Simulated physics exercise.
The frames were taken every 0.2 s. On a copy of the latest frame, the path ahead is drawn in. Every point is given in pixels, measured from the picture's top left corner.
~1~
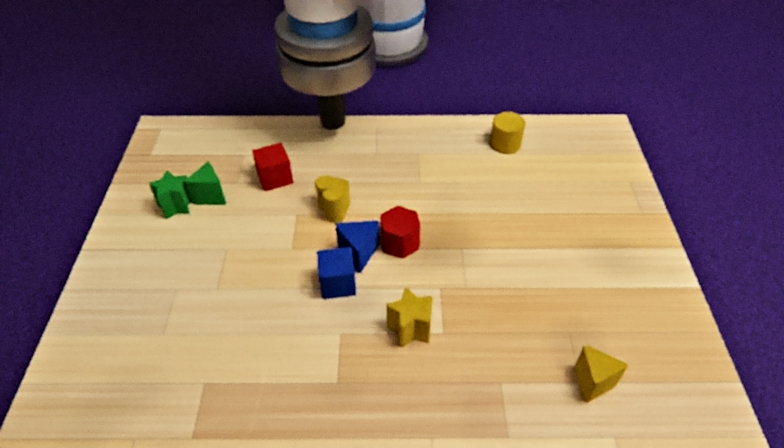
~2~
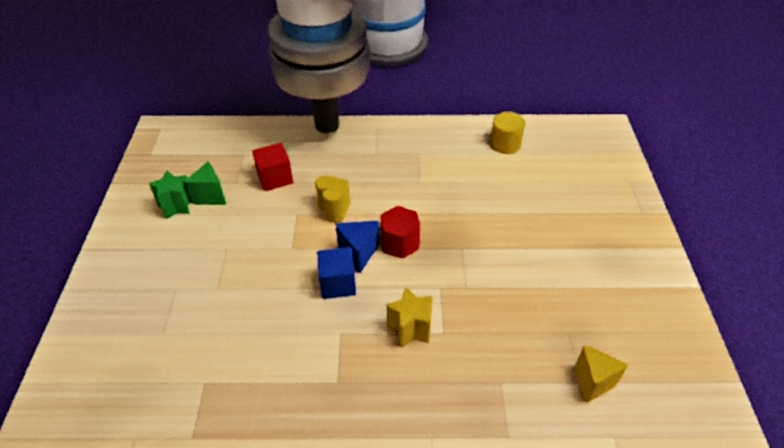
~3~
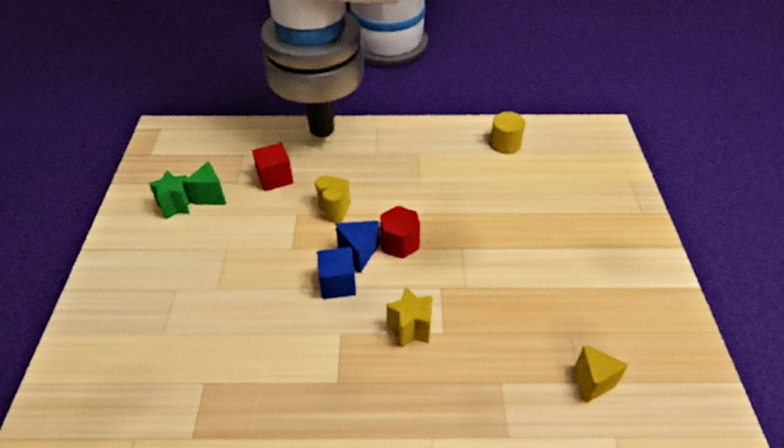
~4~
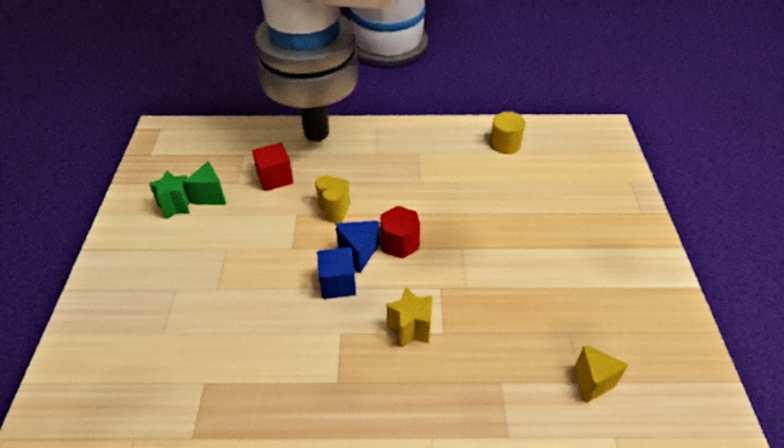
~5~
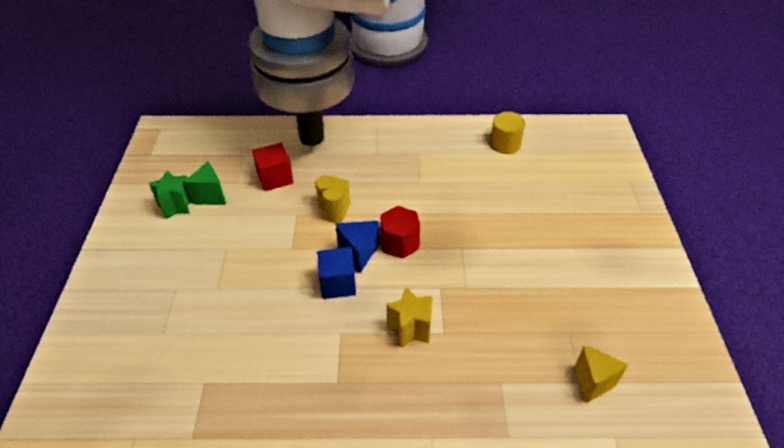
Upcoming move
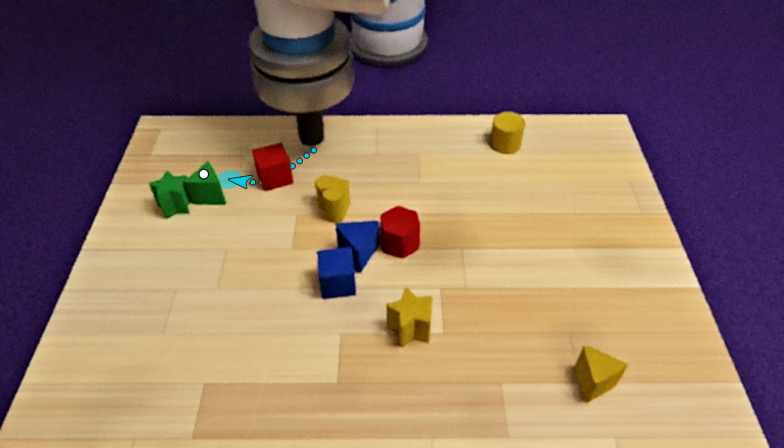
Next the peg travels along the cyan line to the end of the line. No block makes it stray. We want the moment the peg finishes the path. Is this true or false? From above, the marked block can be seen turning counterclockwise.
This is false.
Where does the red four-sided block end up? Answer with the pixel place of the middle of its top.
The top centre is at (228, 179).
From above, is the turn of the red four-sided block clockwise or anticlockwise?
Viewed from overhead, the red four-sided block winds up turned anticlockwise.
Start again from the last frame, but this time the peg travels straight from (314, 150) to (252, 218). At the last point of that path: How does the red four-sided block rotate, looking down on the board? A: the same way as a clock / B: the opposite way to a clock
Letter A.
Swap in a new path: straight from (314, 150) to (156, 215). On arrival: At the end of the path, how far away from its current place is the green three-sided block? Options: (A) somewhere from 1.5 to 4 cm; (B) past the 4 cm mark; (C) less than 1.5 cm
I choose B.
Drawn move, from (314, 150) through (290, 168) and (262, 182) to (229, 179); the dot is on the green three-sided block.
What follows on the original path. One third of the way, peg at (288, 157); red four-sided block at (262, 159), turned 20° anticlockwise.
Two thirds of the way, peg at (258, 171); green star-shaped block at (165, 183); green three-sided block at (200, 176), turned 15° clockwise; red four-sided block at (235, 177), turned 35° anticlockwise.
At the end, peg at (225, 168); green star-shaped block at (164, 182), turned 15° anticlockwise; green three-sided block at (198, 178), turned 30° clockwise; red four-sided block at (228, 179), turned 55° anticlockwise; yellow heart block still.
